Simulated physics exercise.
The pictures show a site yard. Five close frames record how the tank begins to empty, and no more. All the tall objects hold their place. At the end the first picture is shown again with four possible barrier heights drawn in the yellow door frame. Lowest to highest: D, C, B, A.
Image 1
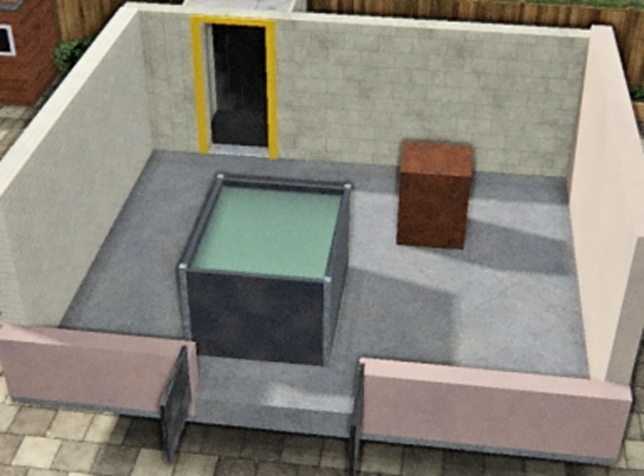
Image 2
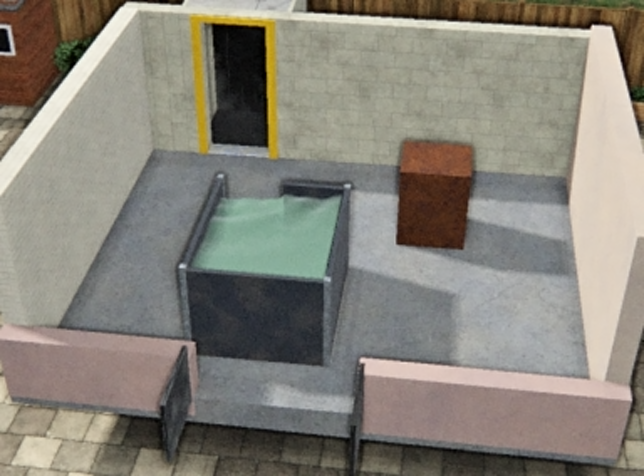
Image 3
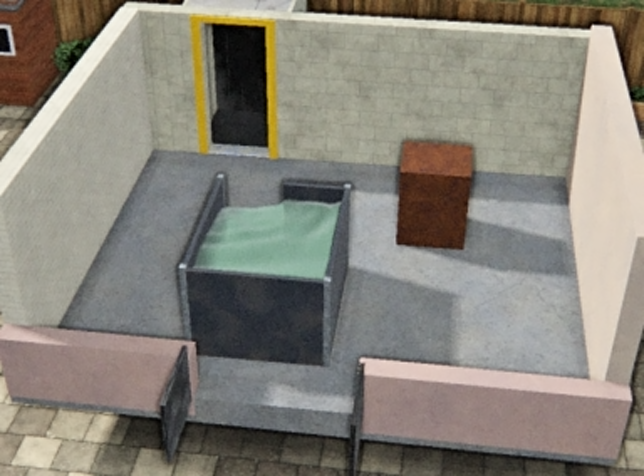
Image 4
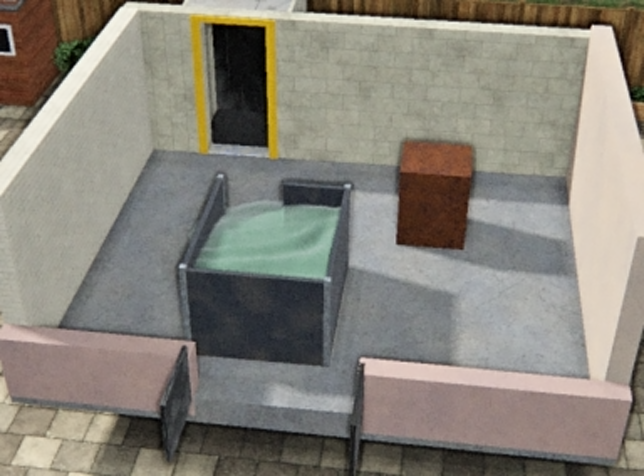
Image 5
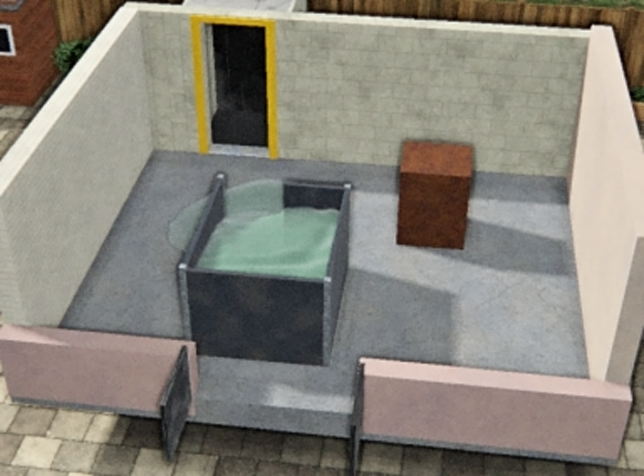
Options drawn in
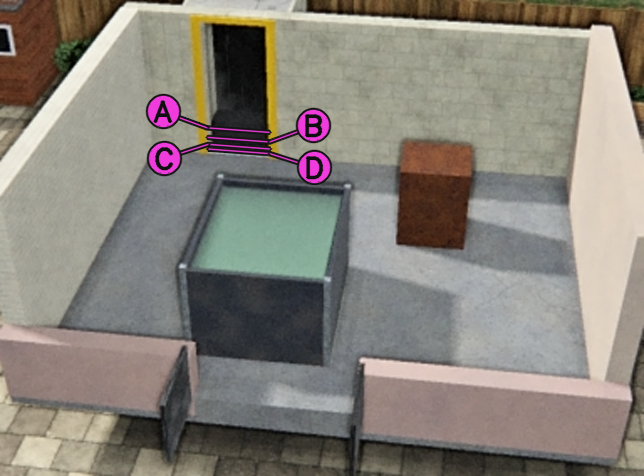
At first, green water lies level and still in a dark tank in a walled yard, near a reddish-brown block. Then the tank's back side is open, and the water's surface ripples and sinks lower. A thin, clear sheet of water spreads out behind the tank and past its left side.
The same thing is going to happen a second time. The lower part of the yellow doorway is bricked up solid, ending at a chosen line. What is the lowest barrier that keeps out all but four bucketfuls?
A is the one.
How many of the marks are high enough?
One of the four.
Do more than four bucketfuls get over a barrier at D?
Yes.
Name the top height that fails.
That would be B.
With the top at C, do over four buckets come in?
Yes.
In magenta, A at (238, 130); B at (238, 139); C at (238, 146); D at (239, 151); from the bottom up D, C, B, A.
For height A, a splash gets over, under a bucket.
For height B, about 9 bucketfuls get in.
For height C, dozens of bucketfuls pour in.
For height D, dozens of bucketfuls pour in.
